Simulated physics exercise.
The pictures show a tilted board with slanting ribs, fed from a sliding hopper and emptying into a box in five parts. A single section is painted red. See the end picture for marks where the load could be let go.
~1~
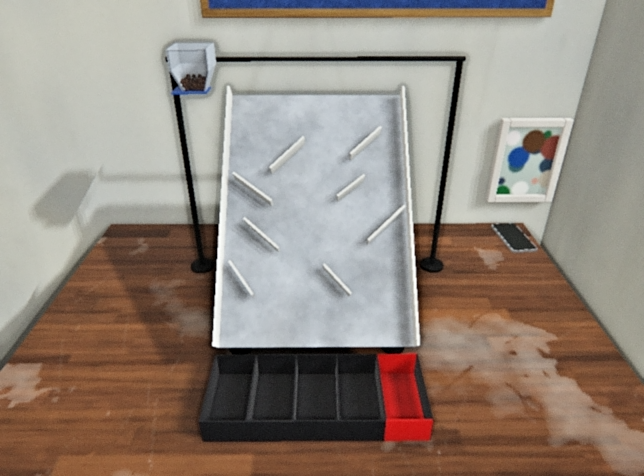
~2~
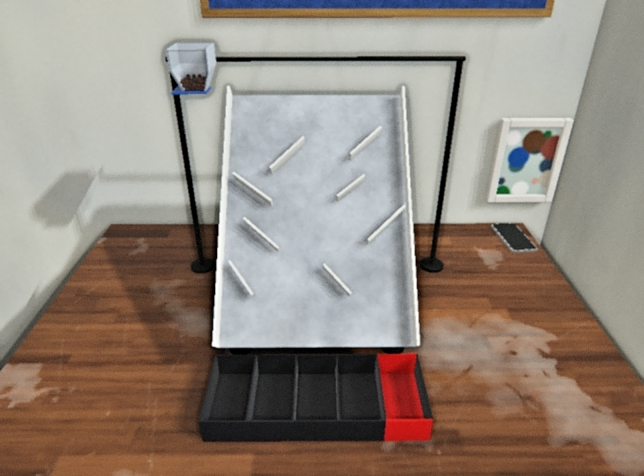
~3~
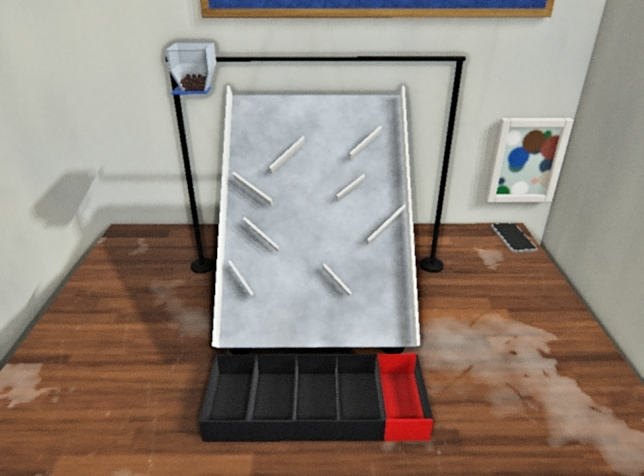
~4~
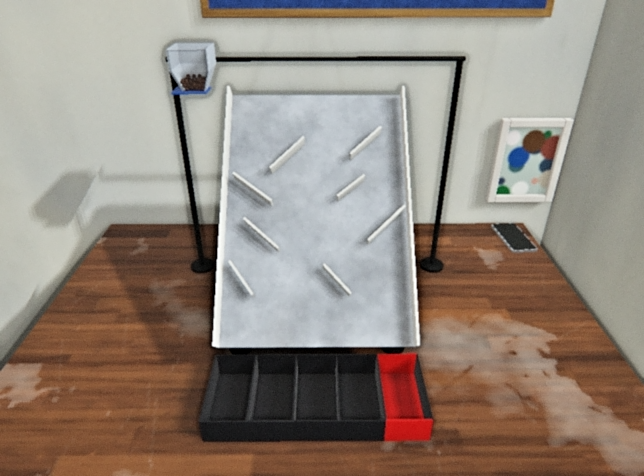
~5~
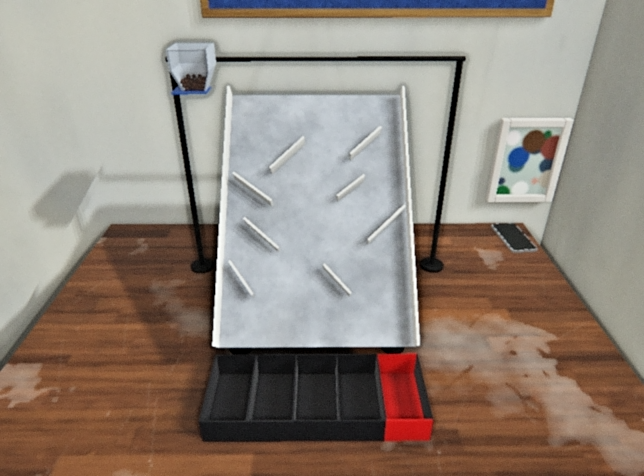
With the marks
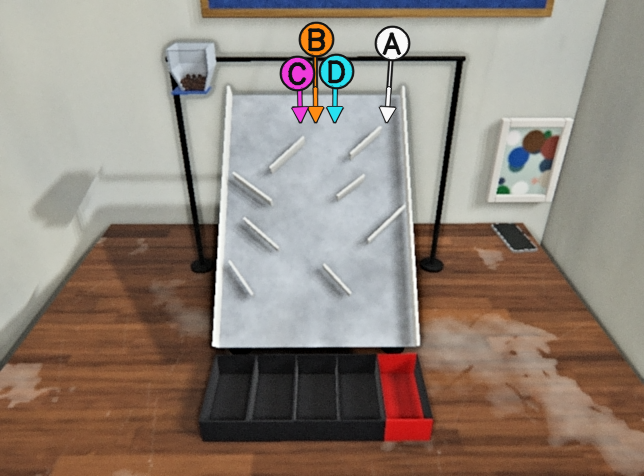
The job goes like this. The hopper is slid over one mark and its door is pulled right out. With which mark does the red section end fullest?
The best mark is A.
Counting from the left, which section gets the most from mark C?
The third from the left.
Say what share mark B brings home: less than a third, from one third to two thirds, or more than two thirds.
It is less than a third.
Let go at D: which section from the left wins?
It is the second one.
On the marked copy, mark A meets the board at (387, 116); mark B meets the board at (315, 116); mark C meets the board at (300, 116); mark D meets the board at (334, 116).
With A, close to two thirds in the red section, close to a third in other sections.
With B, a small share in the red section, the bulk in other sections, a small share outside the box.
With C, a small share in the red section, the bulk in other sections, only a few outside the box.
With D, only a few in the red section, all but a few in other sections, a small share outside the box.
